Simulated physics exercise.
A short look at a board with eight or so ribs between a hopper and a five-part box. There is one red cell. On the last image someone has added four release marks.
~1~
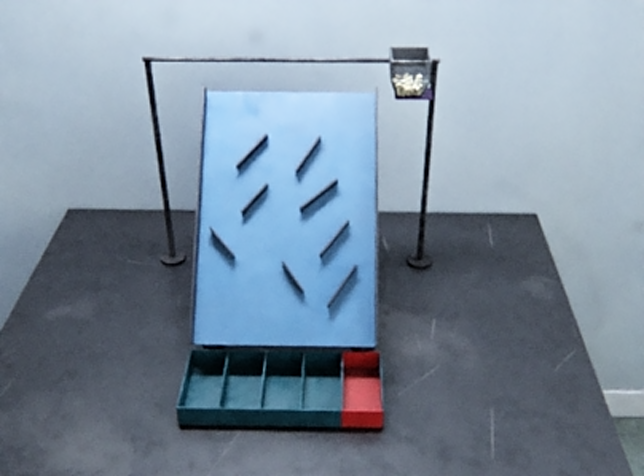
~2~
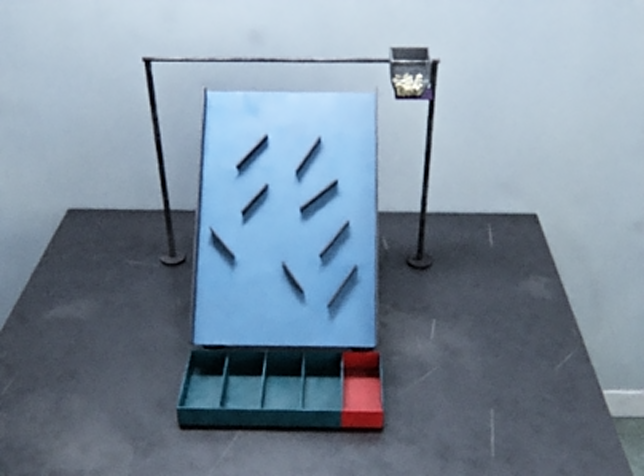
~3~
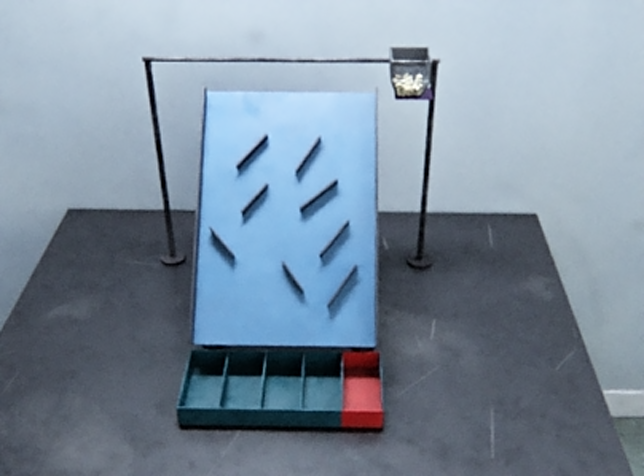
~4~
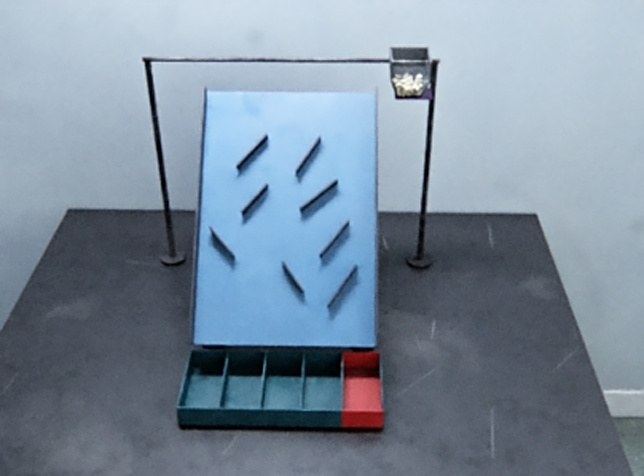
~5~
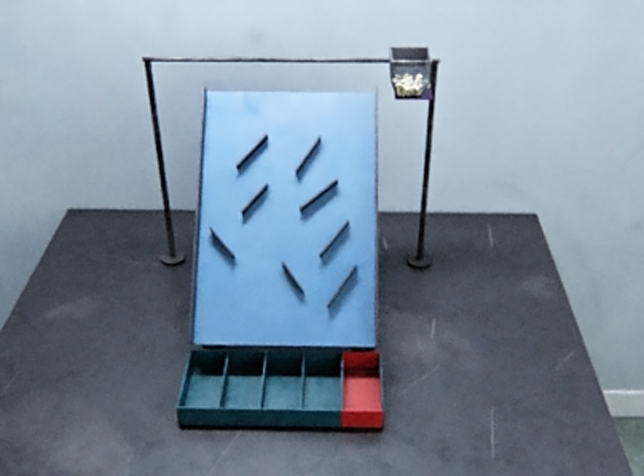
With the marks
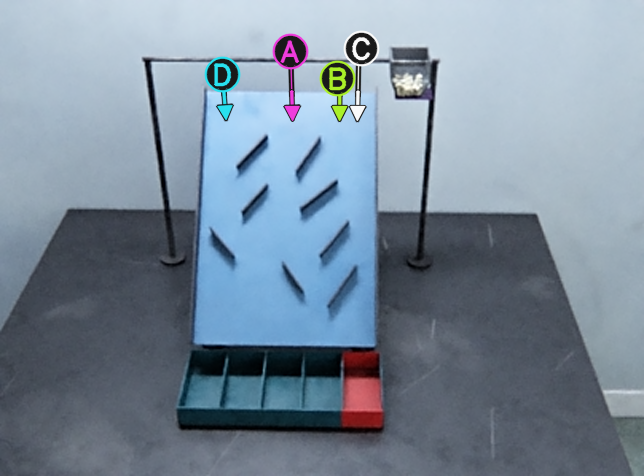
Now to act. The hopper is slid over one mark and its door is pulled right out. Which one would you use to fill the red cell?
Best: C.
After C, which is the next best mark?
B.
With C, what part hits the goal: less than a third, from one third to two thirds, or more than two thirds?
It is from one third to two thirds.
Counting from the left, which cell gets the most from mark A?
The second.
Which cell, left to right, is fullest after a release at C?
It is the fifth one.
On the marked copy, mark A meets the board at (292, 115); mark B meets the board at (339, 115); mark C meets the board at (357, 115); mark D meets the board at (225, 114).
For mark A, none in the red cell, nearly all in other cells.
For mark B, about a third in the red cell, about half in other cells, a small part held on the board.
For mark C, about two thirds in the red cell, about a third in other cells, a stray few held on the board.
For mark D, none in the red cell, nearly all in other cells, a stray few held on the board.
